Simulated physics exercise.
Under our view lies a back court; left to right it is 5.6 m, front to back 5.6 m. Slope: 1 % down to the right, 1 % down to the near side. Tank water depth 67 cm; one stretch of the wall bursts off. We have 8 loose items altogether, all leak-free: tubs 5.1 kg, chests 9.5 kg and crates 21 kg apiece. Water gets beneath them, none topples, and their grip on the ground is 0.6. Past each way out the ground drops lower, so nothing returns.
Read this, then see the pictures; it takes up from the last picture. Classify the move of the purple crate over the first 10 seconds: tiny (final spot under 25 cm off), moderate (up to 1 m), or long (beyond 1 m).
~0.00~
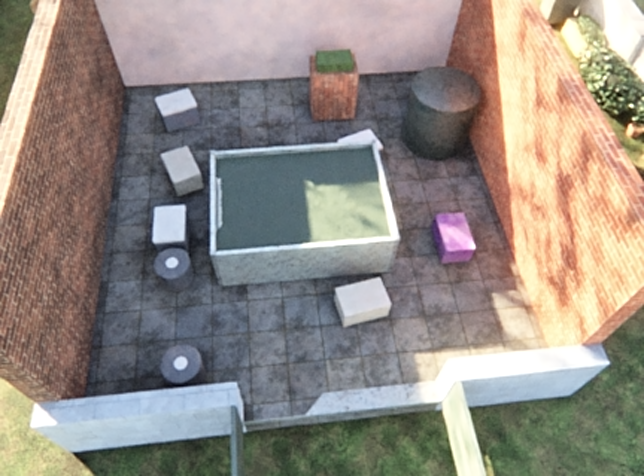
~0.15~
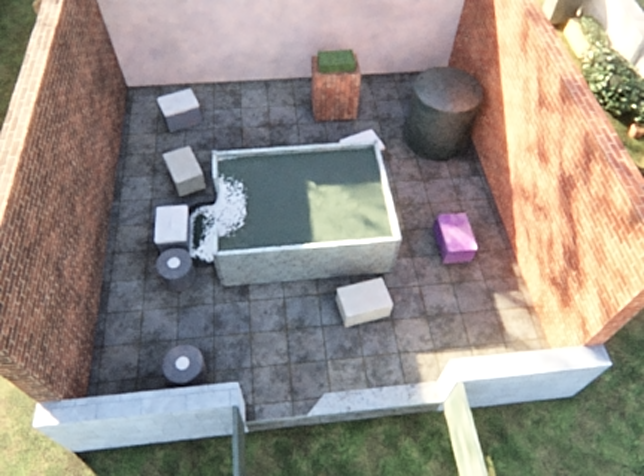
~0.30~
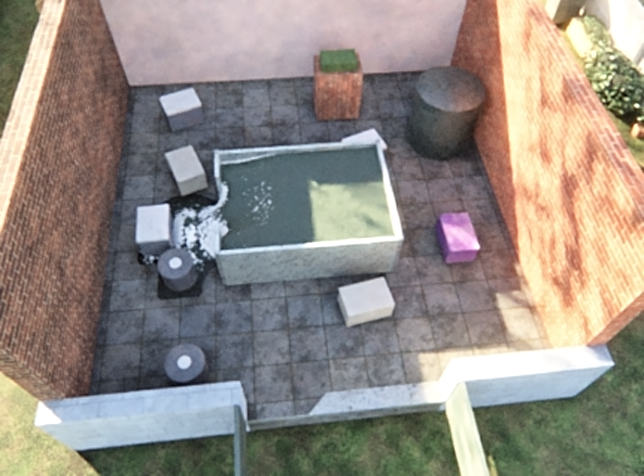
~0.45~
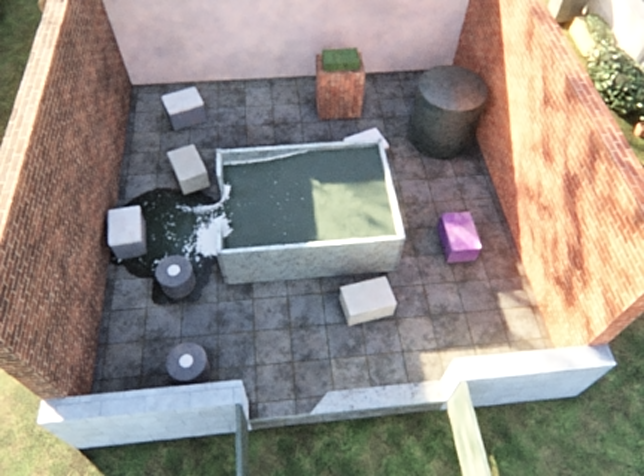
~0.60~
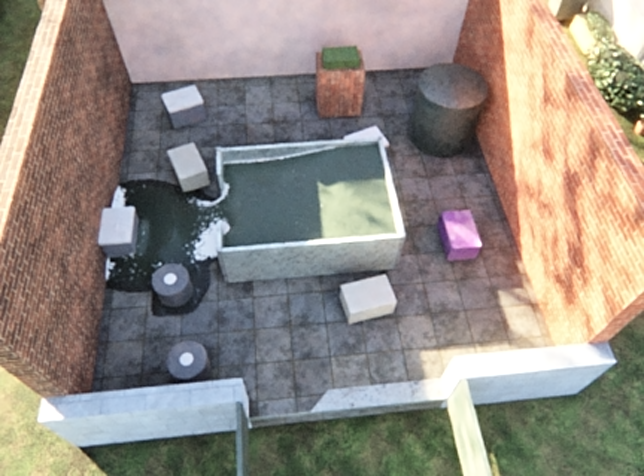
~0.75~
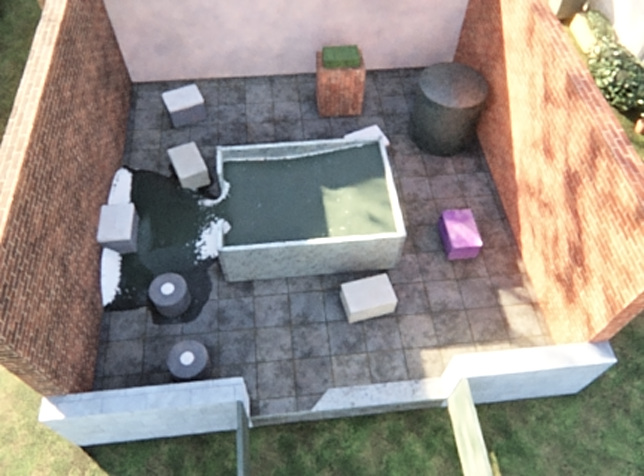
Tiny.
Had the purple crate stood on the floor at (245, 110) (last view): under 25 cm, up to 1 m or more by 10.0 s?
Well, it edges along somewhat.
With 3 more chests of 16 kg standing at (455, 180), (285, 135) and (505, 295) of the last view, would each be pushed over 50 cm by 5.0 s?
Spot by spot, in turn: Falls short, falls short, falls short.
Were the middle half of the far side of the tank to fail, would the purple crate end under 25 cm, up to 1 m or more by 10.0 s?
Note: Purple crate unmoved.
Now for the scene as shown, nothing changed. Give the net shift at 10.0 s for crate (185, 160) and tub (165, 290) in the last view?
In that order: 0 cm, 100 cm.
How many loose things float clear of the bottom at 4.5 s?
Count: 2.
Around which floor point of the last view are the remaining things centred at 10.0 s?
I'd put it close to (366, 236) in the last view.
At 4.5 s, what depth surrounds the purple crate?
Roughly 0 cm at that moment.
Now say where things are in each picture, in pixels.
In the first picture, the purple crate at (455, 231) rests on the ground; water covers 3.6 m2; 0 of 8 have shifted.
In the second picture, the purple crate at (457, 232), on the bottom; 4.1 m2 under water; 0 of 8 have shifted.
In the third picture, the purple crate at (459, 231), on the bottom; 4.5 m2 under water; 1 of 8 have shifted.
In the fourth picture, the purple crate at (461, 231), on the bottom; 5.3 m2 under water; 2 of 8 have shifted.
In the fifth picture, the purple crate at (461, 229), on the bottom; water covers 6.0 m2; 2 of 8 have shifted.
In the sixth picture, the purple crate at (461, 228) rests on the ground; 6.4 m2 under water; 2 of 8 have shifted.
After 2.0 s the purple crate is near (461, 228), 0.0 m from its start, aground; 0 of 8 are out; 1 afloat.
After 4.5 s the purple crate is near (461, 228), 0.0 m from its start, aground; 0 of 8 are out; 2 afloat.
After 7.0 s the purple crate is near (461, 228), 0.0 m from its start, aground; 0 of 8 are out; 5 afloat.
After 10.0 s the purple crate is near (461, 228), 0.0 m from its start, aground; 1 of 8 are out; 4 afloat.
